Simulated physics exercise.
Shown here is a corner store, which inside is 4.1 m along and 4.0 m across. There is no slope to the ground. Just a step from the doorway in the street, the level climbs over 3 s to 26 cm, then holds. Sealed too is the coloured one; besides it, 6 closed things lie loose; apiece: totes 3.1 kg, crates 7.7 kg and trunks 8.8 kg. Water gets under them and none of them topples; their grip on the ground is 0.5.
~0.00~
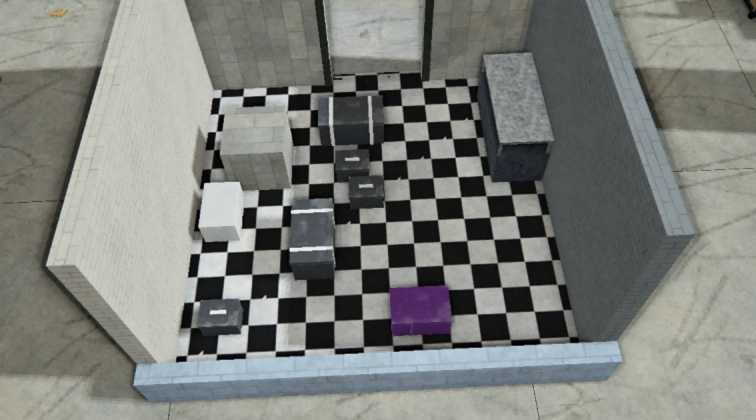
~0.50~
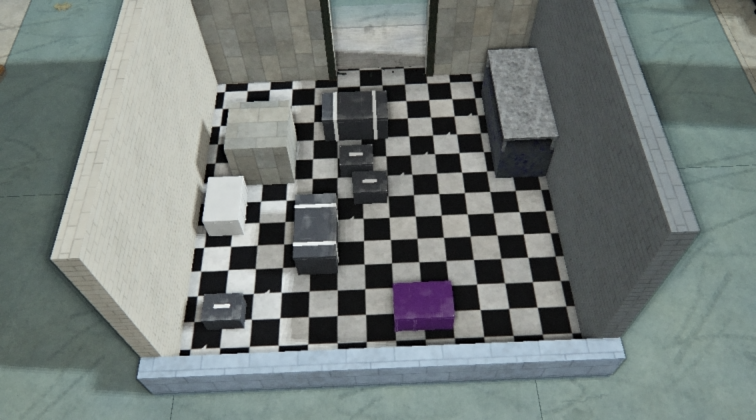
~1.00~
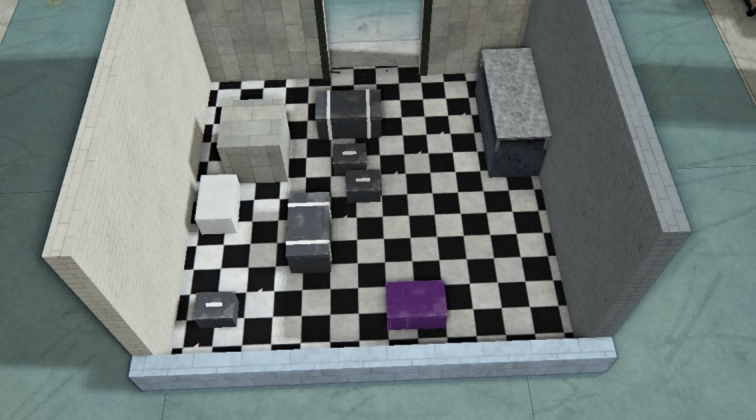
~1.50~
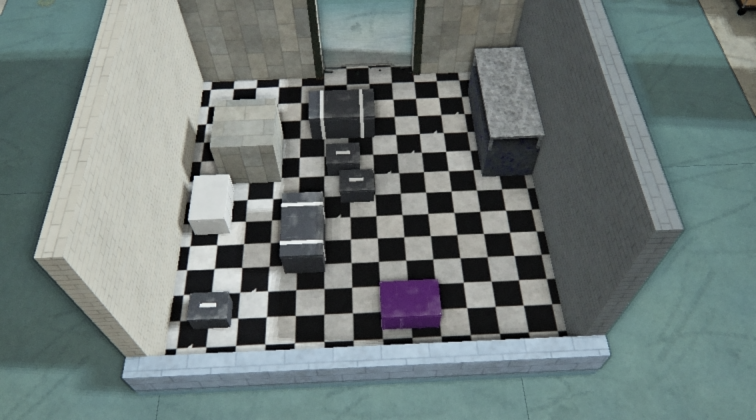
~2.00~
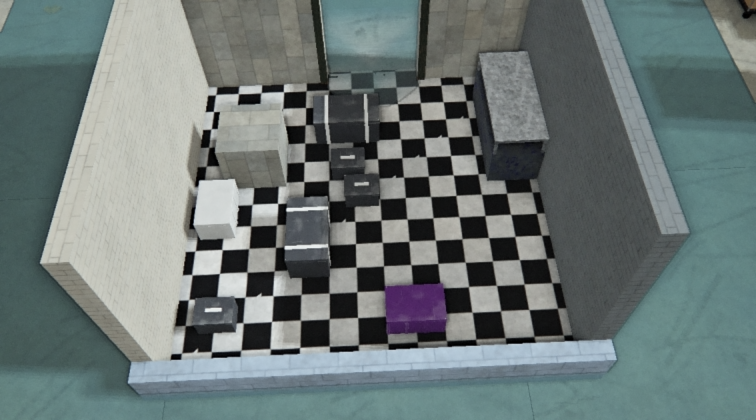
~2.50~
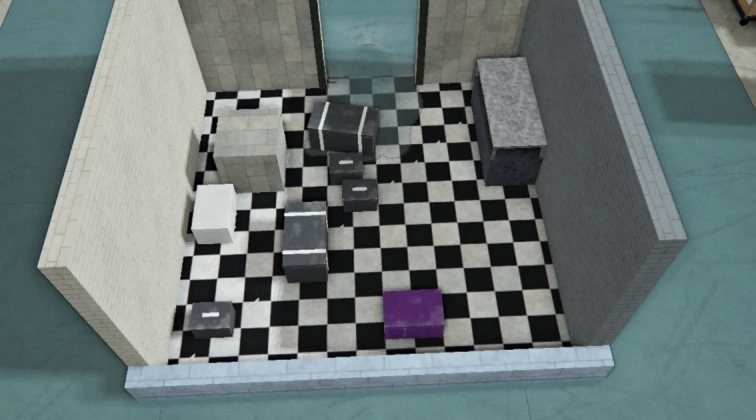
Water spreads in a thin sheet through the doorway at the back of a small walled store with a black-and-white checkered floor, seen from high above the front. Dark trunks and small dark boxes sit left of centre near pale blocks, with a grey counter at right and a purple crate in front. The rear trunk turns slightly as water reaches it, while the camera sways a little.
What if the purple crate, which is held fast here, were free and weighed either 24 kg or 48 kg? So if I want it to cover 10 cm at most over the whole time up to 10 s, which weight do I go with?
It will need the bigger ballast.
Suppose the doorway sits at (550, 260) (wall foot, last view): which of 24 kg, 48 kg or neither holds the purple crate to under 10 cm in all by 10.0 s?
Lab note: Upper mass required.
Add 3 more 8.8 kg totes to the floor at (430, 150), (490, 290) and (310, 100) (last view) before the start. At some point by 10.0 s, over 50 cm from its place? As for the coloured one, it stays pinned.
Above the mark, above the mark, below the mark.
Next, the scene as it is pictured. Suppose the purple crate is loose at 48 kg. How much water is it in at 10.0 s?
Depth: Approx. 15 cm.
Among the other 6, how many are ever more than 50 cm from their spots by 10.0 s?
The tally stands at 6.
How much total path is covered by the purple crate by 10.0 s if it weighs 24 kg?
Adding it all up, something like 80 cm.
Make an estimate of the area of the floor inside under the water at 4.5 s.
Roughly 11.0 m2 of it is wet.
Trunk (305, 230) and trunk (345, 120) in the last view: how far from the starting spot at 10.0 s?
One is off by 80 cm, the other by 300 cm, in the order asked.
After 3.5 s the purple crate would be 0 cm from its start with 24 kg and 0 cm from its start with 48 kg; 0 cm of water round it then.
After 4.5 s the purple crate would be 0 cm from its start with 24 kg and 0 cm from its start with 48 kg; 4 cm of water round it then.
After 7.0 s the purple crate would be 11 cm from its start with 24 kg and 0 cm from its start with 48 kg; 13 cm of water round it then.
After 10.0 s the purple crate would be 32 cm from its start with 24 kg and 0 cm from its start with 48 kg; 15 cm of water round it then.
